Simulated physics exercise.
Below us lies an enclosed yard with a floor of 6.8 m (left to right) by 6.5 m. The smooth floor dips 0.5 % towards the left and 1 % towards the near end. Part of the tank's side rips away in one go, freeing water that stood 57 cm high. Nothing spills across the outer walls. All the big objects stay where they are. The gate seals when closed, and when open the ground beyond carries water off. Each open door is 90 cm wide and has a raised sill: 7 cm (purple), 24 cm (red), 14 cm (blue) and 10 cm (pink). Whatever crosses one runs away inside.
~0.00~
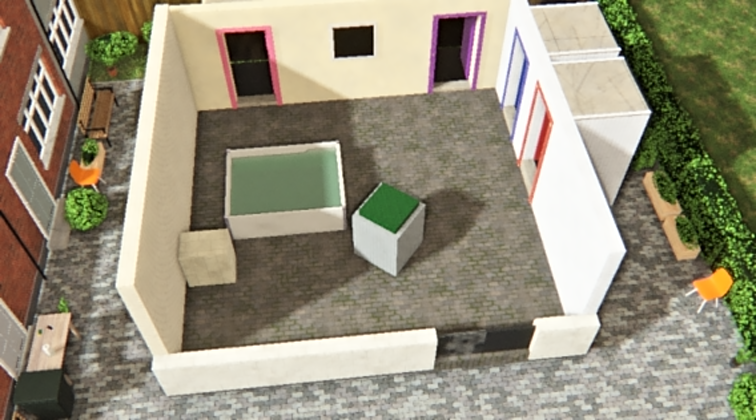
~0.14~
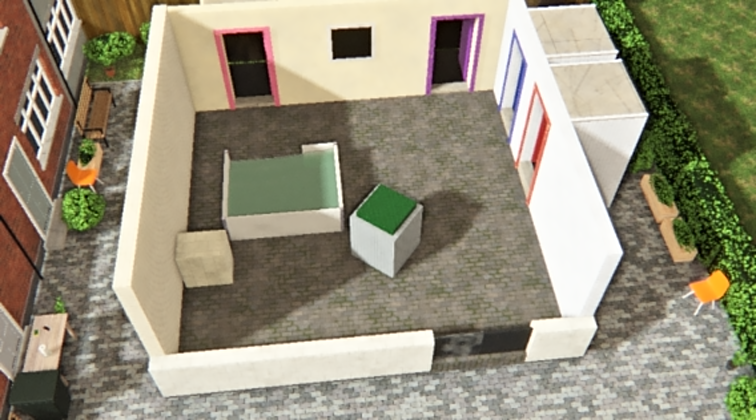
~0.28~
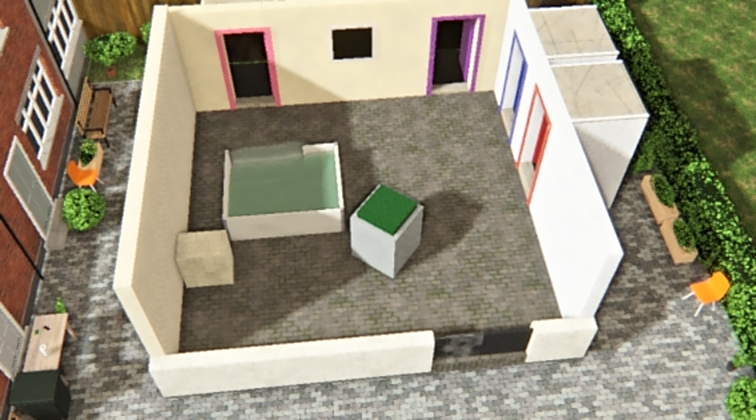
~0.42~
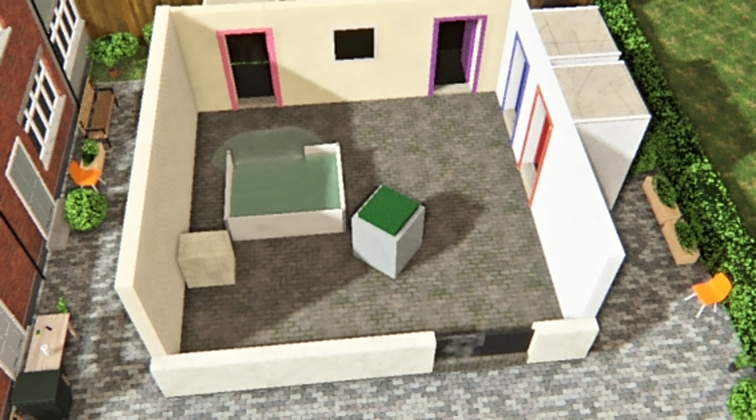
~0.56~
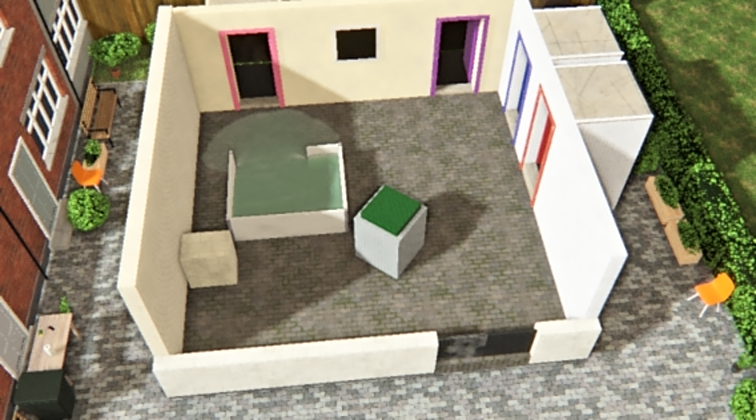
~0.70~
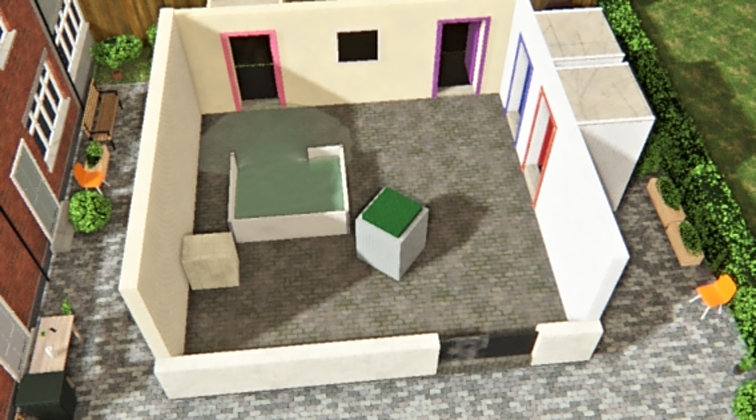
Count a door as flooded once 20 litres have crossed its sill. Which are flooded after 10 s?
Door by door: At the purple door it keeps below the limit; at the red door it stays under the limit; at the blue door it does not reach the limit; at the pink door it goes over the limit.
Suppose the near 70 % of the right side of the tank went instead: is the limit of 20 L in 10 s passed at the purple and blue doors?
Then: Purple past it, blue under.
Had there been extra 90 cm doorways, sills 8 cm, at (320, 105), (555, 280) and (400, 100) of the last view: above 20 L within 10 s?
In turn: Over, below, not over.
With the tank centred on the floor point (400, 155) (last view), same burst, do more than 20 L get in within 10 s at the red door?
Then: Red below.
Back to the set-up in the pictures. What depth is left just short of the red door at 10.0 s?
Some 3.5 cm.
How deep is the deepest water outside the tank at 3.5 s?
About 19 cm.
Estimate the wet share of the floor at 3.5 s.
Some 40 per cent of it.
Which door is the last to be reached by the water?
Last comes the red one.
After 1.4 s water covers 15 % of the floor and is deepest (32 cm) near (202, 118); purple door not reached, red door not reached, blue door not reached, pink door 29 cm at the sill, 91 L in.
After 2.2 s water covers 20 % of the floor and is deepest (33 cm) near (242, 121); purple door not reached, red door not reached, blue door not reached, pink door 31 cm at the sill, 211 L in.
After 3.5 s water covers 40 % of the floor and is deepest (19 cm) near (258, 143); purple door 2 cm at the sill, 0 L in, red door not reached, blue door 8 cm at the sill, 0 L in, pink door 19 cm at the sill, 325 L in.
After 6.0 s water covers 60 % of the floor and is deepest (16 cm) near (229, 261); purple door 3 cm at the sill, 0 L in, red door 6 cm at the sill, 0 L in, blue door 9 cm at the sill, 0 L in, pink door 11 cm at the sill, 363 L in.
After 10.0 s water covers 90 % of the floor and is deepest (11 cm) near (201, 263); purple door 4 cm at the sill, 0 L in, red door 3 cm at the sill, 0 L in, blue door 4 cm at the sill, 0 L in, pink door 4 cm at the sill, 364 L in.
